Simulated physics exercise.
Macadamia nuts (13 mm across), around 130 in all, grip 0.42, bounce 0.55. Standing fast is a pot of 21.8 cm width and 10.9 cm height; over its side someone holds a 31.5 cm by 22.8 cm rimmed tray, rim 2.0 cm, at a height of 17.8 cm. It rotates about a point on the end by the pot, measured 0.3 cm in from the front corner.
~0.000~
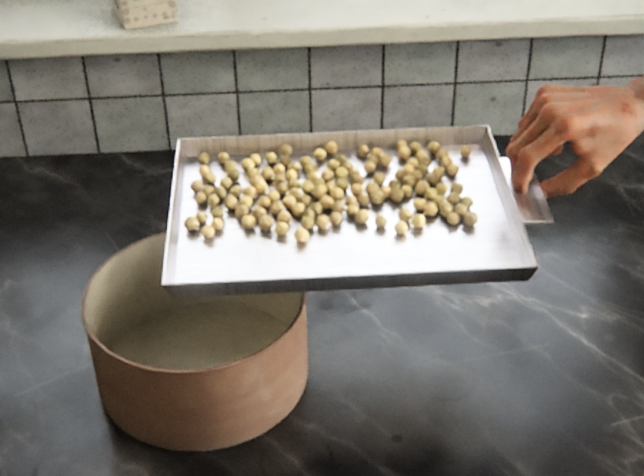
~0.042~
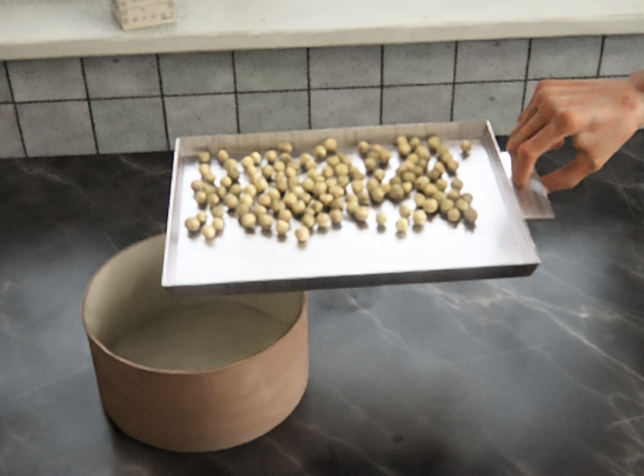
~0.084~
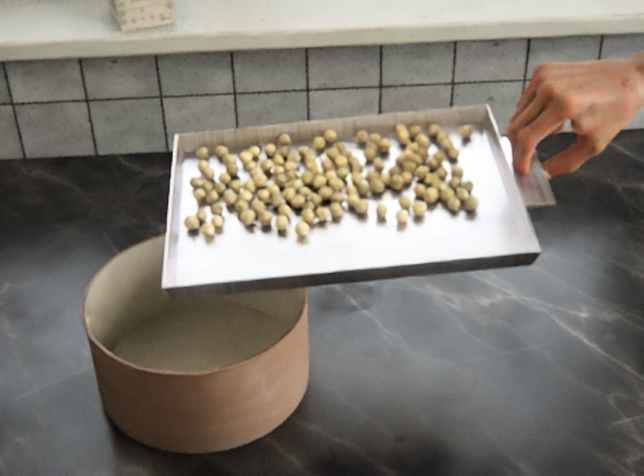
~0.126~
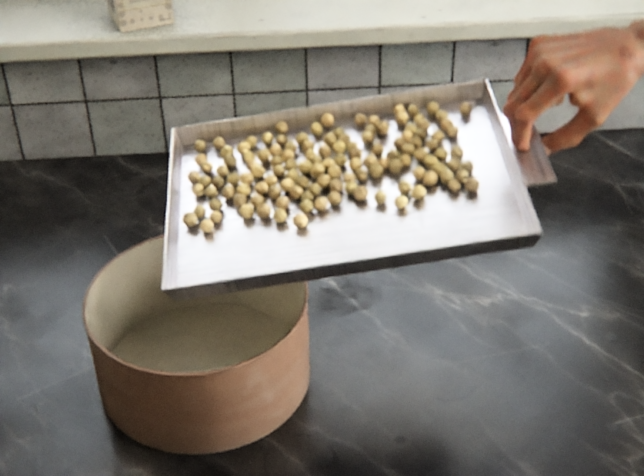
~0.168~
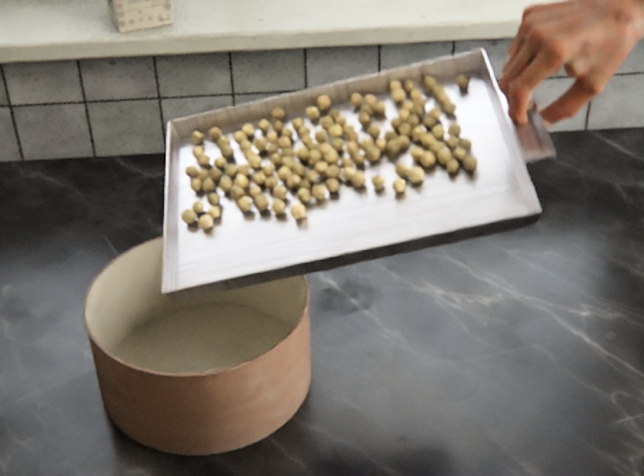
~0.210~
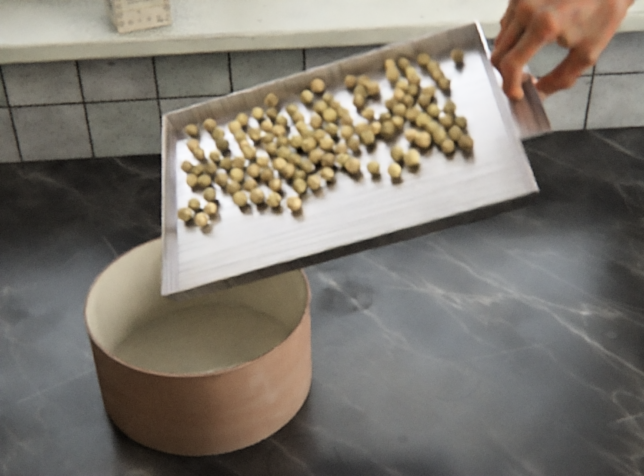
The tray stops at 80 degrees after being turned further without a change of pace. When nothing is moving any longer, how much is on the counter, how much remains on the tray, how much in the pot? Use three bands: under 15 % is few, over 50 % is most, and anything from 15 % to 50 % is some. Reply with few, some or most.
Counter: Most, tray: Few, pot: Few.
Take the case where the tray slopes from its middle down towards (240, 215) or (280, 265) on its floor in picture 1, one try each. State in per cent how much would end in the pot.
Around 50 % for the first direction, around 0 % for the second.
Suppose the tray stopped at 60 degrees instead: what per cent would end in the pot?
That would be around 10 percent.
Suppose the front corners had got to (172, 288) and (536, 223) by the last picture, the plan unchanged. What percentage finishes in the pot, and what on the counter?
Final per cent - pot 0, counter 100.
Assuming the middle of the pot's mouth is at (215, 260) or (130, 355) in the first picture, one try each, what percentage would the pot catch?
About 0 and 100 per cent.
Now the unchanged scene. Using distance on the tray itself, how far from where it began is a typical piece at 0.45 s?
About 6 cm.
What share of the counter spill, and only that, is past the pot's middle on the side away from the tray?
Share: Close to 90 %.
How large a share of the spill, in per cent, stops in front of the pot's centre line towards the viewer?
About 90 per cent.
After 0.45 s, tilt 50 degrees; the tray holds 100 %, the pot 0 %.
After 0.61 s, tilt 70 degrees; the tray holds 90 %, the pot 0 %.
Then, at 0.90 s, tilt 80 degrees; the tray holds 5 %, the pot 5 %.
By 2.7 s all is still; counter 95 %, tray 0 %, pot 5 %.
